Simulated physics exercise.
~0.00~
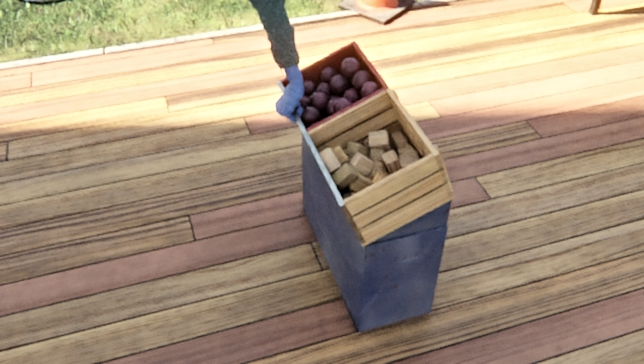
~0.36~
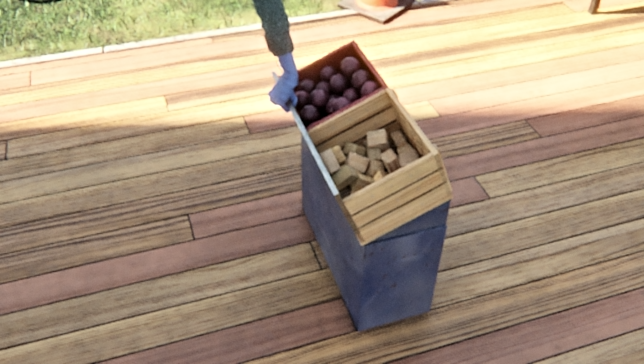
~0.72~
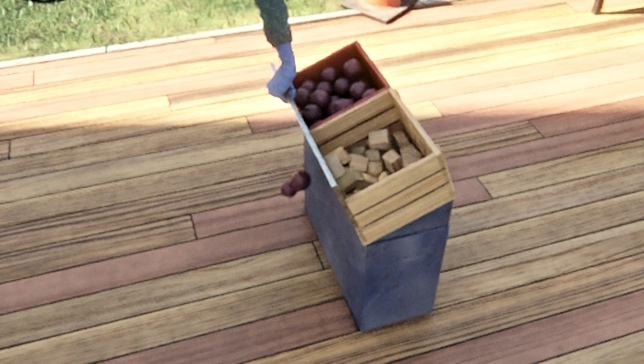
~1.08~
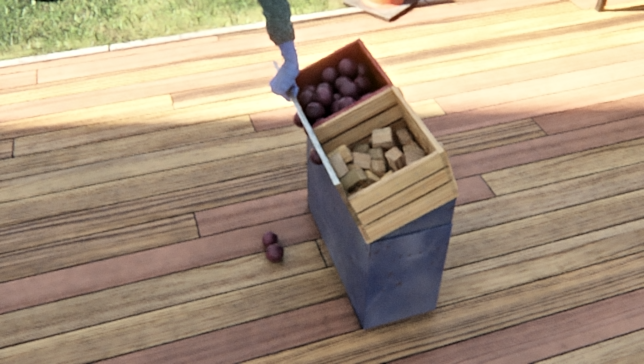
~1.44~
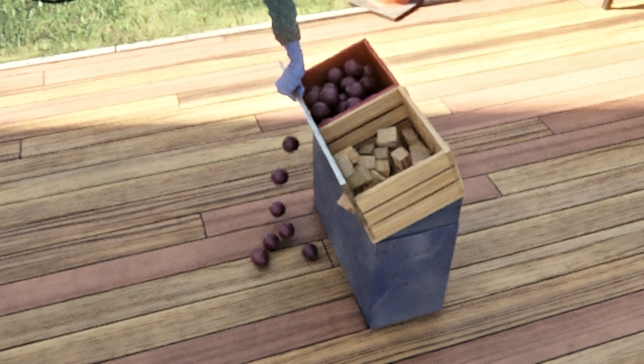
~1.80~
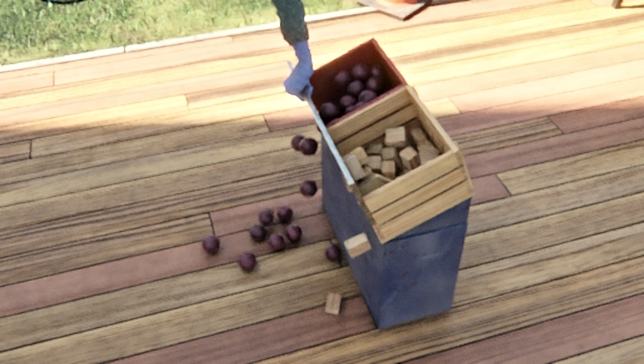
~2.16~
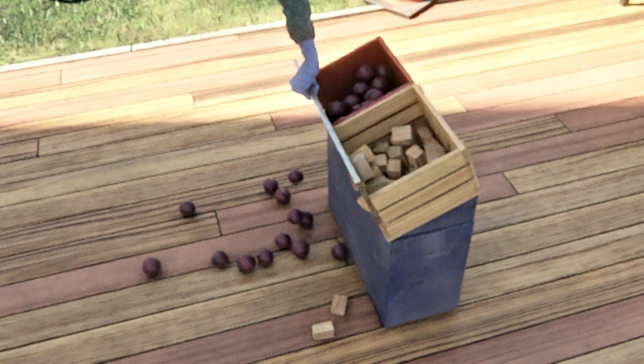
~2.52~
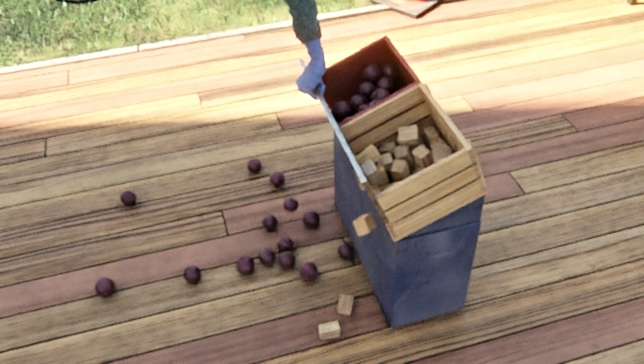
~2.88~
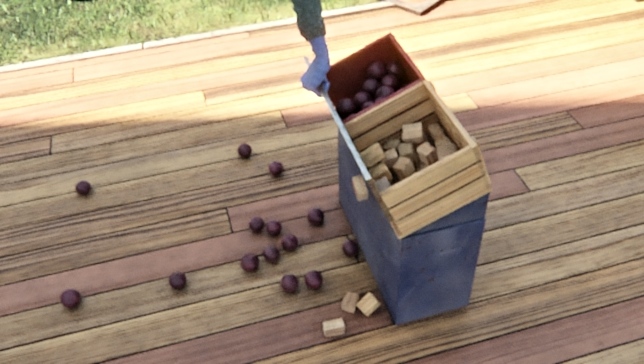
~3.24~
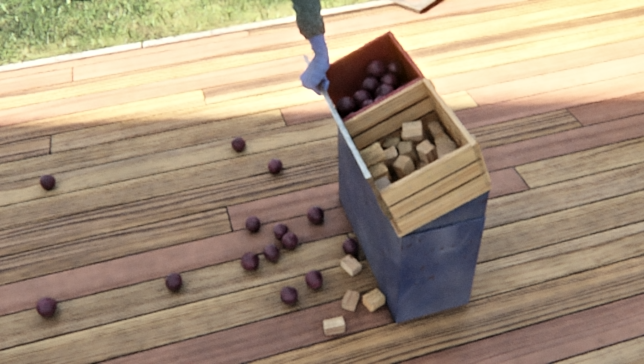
Gloved hand lifting a sliding gate on a sloping stand, dark red onions then a few wooden blocks spilling onto decking.
